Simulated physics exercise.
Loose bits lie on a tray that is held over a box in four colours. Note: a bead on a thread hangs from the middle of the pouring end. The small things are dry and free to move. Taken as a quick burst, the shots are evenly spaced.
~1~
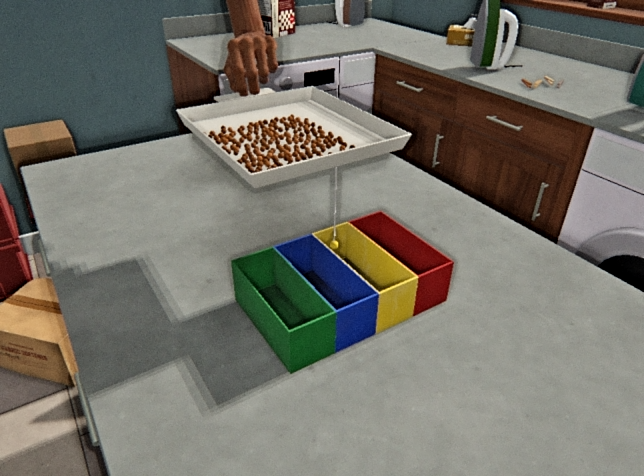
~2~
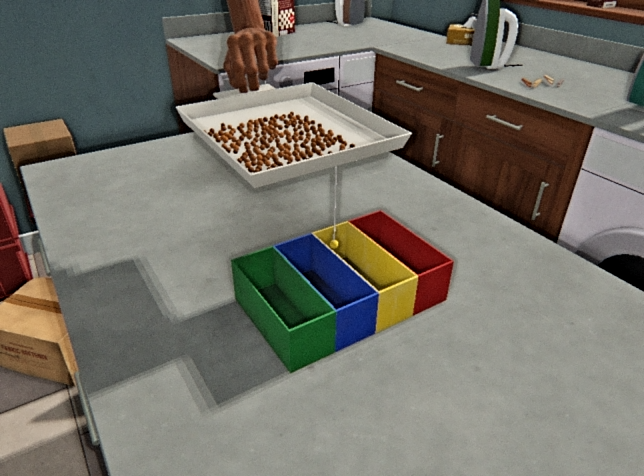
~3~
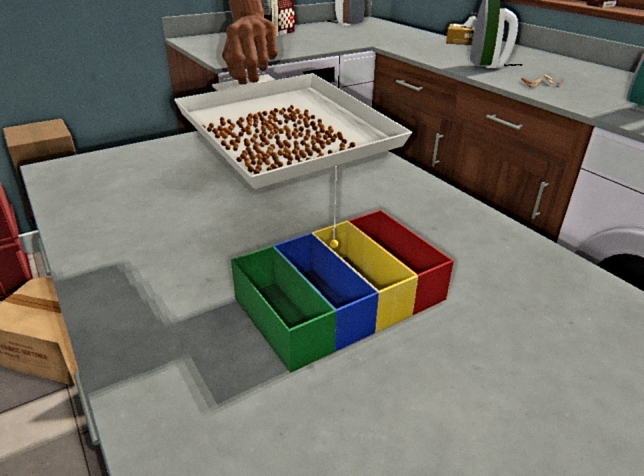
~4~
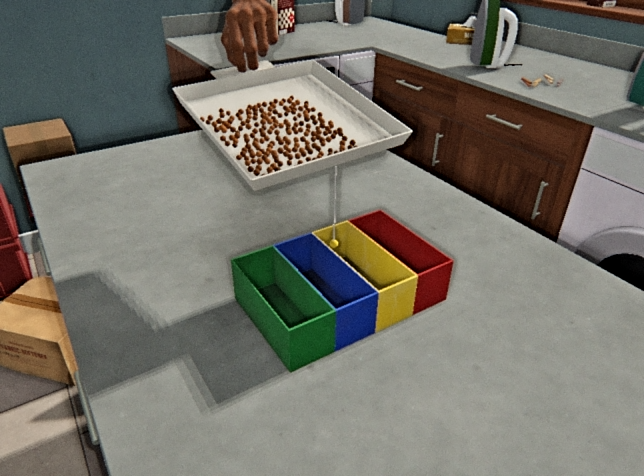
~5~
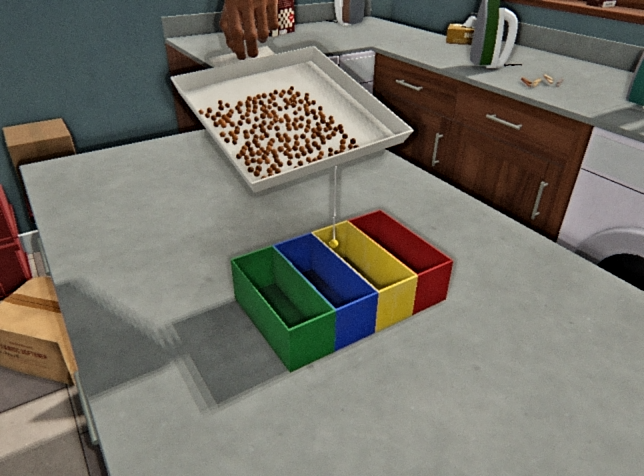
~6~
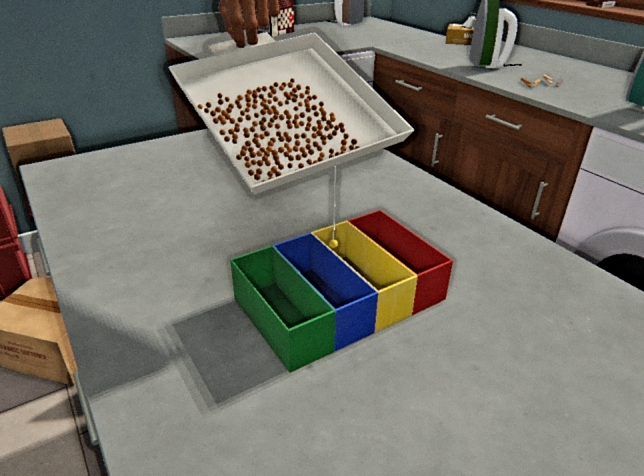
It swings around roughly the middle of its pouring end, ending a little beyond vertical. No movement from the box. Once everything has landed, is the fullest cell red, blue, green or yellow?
It is the green cell.
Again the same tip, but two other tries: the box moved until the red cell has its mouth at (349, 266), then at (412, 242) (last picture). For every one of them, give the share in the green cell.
Roughly 0% first, roughly 50% second.
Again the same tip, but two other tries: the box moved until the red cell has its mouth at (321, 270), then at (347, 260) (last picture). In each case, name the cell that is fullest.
Result 1: That yellow cell. Result 2: Blue.
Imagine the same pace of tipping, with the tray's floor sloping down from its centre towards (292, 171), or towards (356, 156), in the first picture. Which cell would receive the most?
So the first one goes to the green cell and the second to the red cell.
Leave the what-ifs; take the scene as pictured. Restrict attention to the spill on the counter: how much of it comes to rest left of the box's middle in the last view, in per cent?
100 per cent, roughly.
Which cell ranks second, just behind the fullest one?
Next in line is the blue cell.
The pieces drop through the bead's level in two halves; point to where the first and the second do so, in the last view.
The opening half passes (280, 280), the closing half (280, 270).
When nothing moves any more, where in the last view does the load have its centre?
The centre settles at about (294, 330).
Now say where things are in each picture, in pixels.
Corners of the pouring end near (254, 171) and (404, 134), level; middle of the load near (278, 142), cereal balls; bead on its thread near (334, 245); green cell near (313, 339); blue cell near (357, 319); yellow cell near (397, 301); red cell near (433, 285), in the first picture.
Corners of the pouring end near (254, 171) and (404, 133), level; middle of the load near (277, 141), in the second picture.
Corners of the pouring end near (254, 172) and (404, 131), tipped barely, lowest at the left corner; middle of the load near (277, 137), in the third picture.
Corners of the pouring end near (254, 175) and (405, 130), tipped a little, lowest at the left corner; middle of the load near (277, 132), in the fourth picture.
Corners of the pouring end near (254, 178) and (406, 129), tipped a little, lowest at the left corner; middle of the load near (277, 128), in the fifth picture.
Corners of the pouring end near (254, 181) and (406, 128), tipped clearly, lowest at the left corner; middle of the load near (277, 126), a little on the move; green cell near (312, 337); blue cell near (356, 318); yellow cell near (396, 300); red cell near (432, 284), in the sixth picture.
Shortly afterwards, tray tipped steeply; all but a few on the tray; a little falling or outside the box.
Next, tray tipped past a quarter turn; a little on the tray; near half in the green cell; a little in the blue cell; near a third falling or outside the box.
Some moments later, tray tipped past a quarter turn; near two thirds in the green cell; near a quarter in the blue cell; only a few in the yellow cell; a little falling or outside the box.
In the end, tray tipped past a quarter turn; near two thirds in the green cell; near a quarter in the blue cell; only a few in the yellow cell; none at all in the red cell; a little outside the box.
